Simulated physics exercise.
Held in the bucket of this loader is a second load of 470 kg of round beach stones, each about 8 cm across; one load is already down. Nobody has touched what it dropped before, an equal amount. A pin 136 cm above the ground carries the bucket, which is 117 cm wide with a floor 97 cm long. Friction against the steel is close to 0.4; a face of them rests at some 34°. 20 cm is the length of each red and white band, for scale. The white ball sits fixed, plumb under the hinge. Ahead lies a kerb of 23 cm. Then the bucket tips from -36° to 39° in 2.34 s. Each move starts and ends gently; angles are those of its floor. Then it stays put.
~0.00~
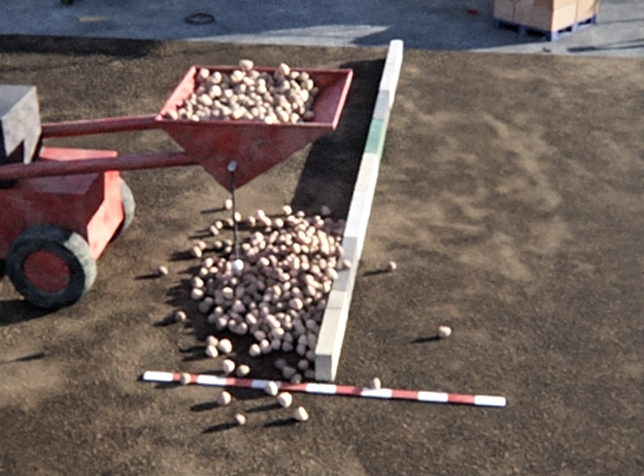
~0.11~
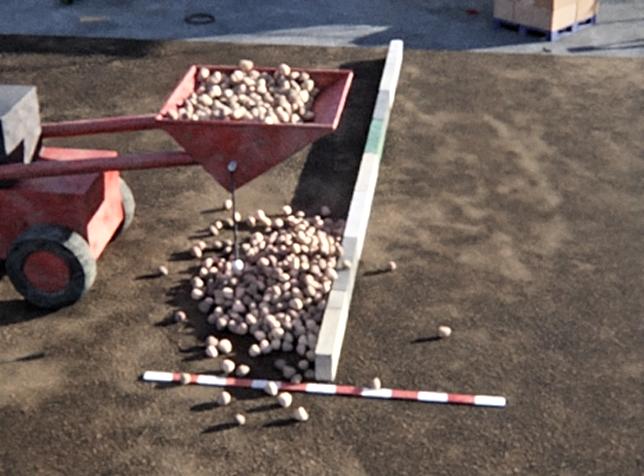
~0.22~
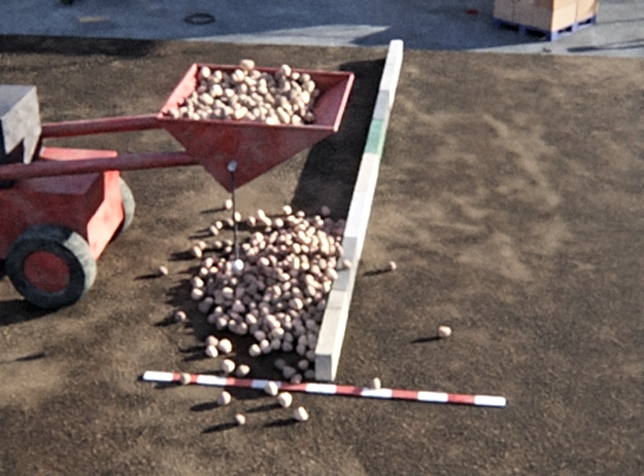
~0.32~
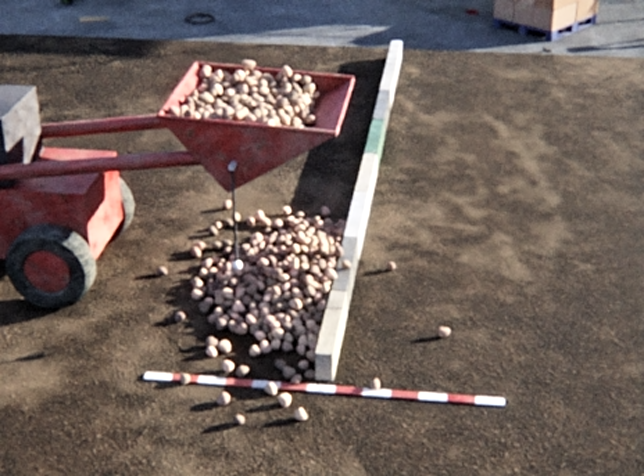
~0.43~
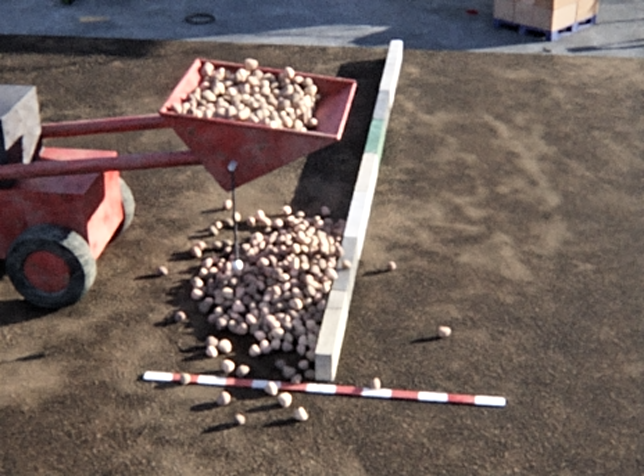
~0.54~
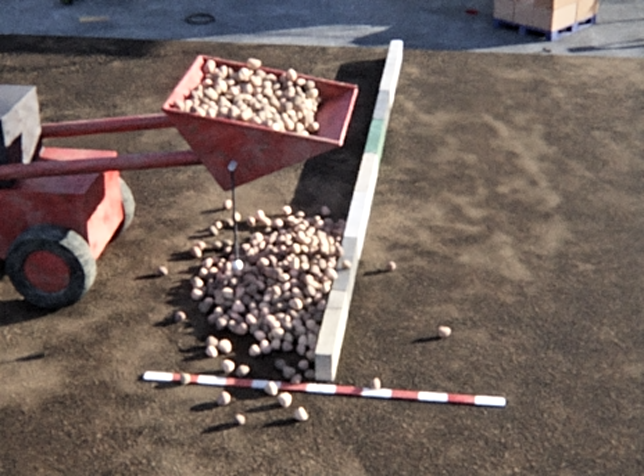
A red bucket heaped with pale, rounded stones, carried on two arms by a small red machine at the left, is seen from above on sunlit brown ground. Below it, a pile of similar stones lies against a long pale kerb with a green patch, near a red-and-white striped pole. The bucket slowly tilts a little, its right side dipping as its load shifts slightly, while everything else stays still.
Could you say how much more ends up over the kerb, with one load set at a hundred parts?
I'd put it at 93 parts in every hundred.
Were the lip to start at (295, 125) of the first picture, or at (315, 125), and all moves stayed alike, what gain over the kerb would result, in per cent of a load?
Around 50 percent, then around 70 percent.
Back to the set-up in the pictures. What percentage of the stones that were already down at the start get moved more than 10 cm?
Around 0 in a hundred.
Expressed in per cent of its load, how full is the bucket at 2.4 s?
Around 10 in a hundred.
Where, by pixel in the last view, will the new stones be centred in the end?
Roughly pixel (409, 284) in the last view.
After 1.8 s the floor is at 27°; in per cent of one load, 86 in the bucket, 108 on this side of the kerb, 5 over the kerb; the foremost stones are at (386, 272).
After 2.4 s the floor is at 39°; in per cent of one load, 9 in the bucket, 120 on this side of the kerb, 71 over the kerb; the foremost stones are at (477, 288).
After 2.8 s the floor is at 39°; in per cent of one load, 0 in the bucket, 107 on this side of the kerb, 93 over the kerb; the foremost stones are at (529, 293).
After 5.5 s the floor is at 39°; in per cent of one load, 0 in the bucket, 106 on this side of the kerb, 93 over the kerb; the foremost stones are at (571, 292). Net gain over the kerb, 93.
